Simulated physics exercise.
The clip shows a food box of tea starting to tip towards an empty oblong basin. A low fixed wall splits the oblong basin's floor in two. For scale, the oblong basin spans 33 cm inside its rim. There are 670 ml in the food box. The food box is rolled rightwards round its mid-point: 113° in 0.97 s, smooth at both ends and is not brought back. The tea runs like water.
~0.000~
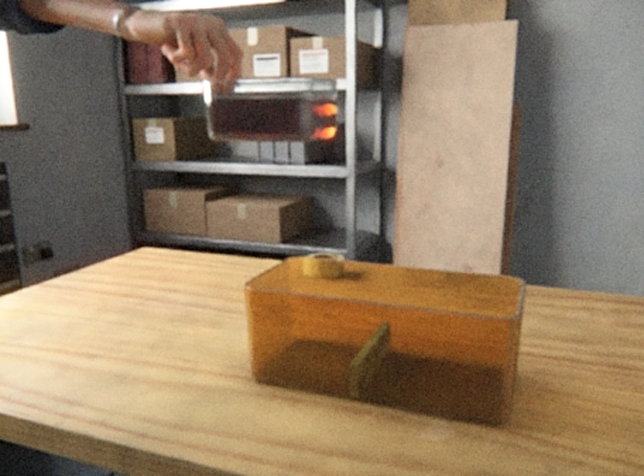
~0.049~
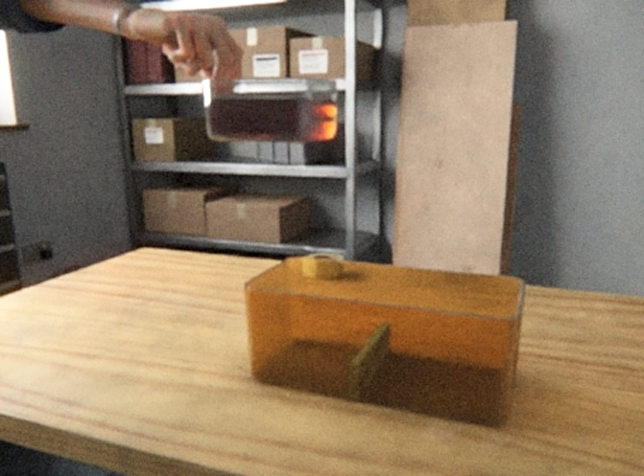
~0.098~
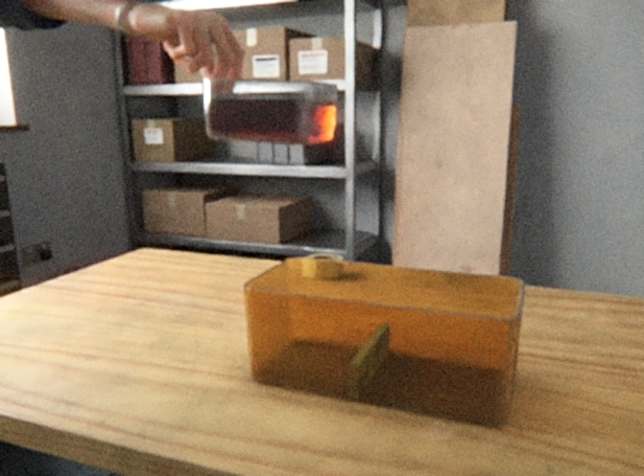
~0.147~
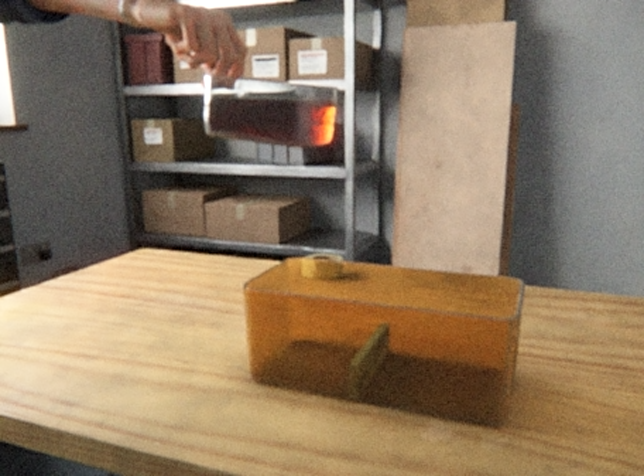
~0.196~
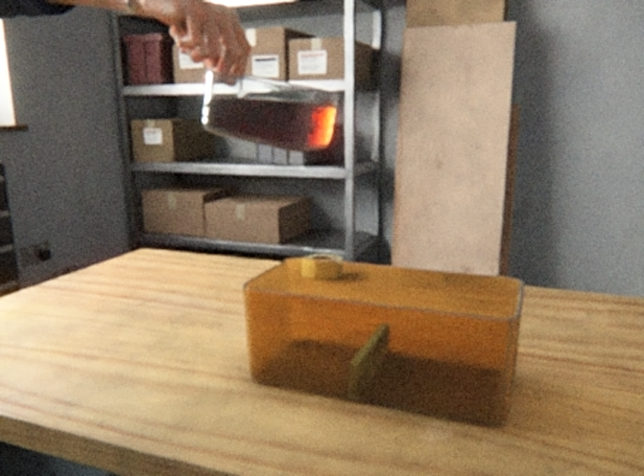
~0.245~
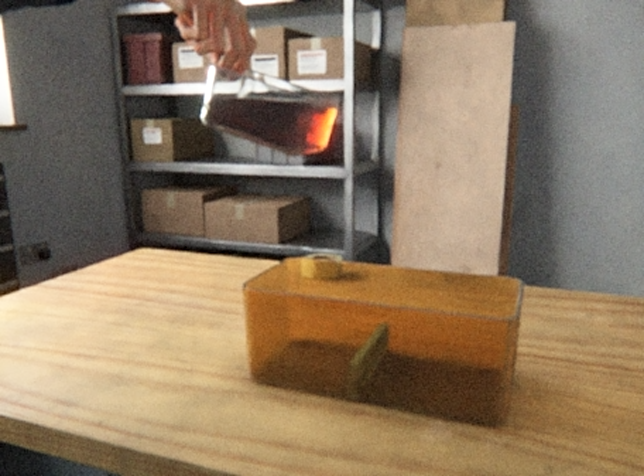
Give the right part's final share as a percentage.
About 64 per cent.
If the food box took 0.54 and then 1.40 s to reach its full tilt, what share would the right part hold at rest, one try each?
First 50, then 65 per cent.
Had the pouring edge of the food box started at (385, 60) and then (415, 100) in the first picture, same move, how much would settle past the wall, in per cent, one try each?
First 90, then 90 per cent.
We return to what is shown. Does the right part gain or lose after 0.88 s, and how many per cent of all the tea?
The share moves up, by some 1 per cent.
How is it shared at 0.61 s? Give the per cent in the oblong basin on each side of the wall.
Left about 2, right about 8.
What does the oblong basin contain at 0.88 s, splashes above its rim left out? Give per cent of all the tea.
About 82 per cent.
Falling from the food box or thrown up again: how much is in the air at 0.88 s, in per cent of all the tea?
Some 12 per cent.
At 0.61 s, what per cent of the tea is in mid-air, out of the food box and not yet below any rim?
Some 54 per cent.
By 0.61 s the tilt is 79° and 37 per cent is still to pour, 2 is left of the wall and 8 right of it.
By 0.88 s the tilt is 111° and 6 per cent is still to pour, 19 is left of the wall and 63 right of it.
By 1.16 s the tilt is 113° and 0 per cent is still to pour, 34 is left of the wall and 64 right of it.
By 1.47 s the tilt is 113° and 0 per cent is still to pour, 35 is left of the wall and 64 right of it.
At rest 35 per cent lies left of the wall, 64 right of it and 1 outside.
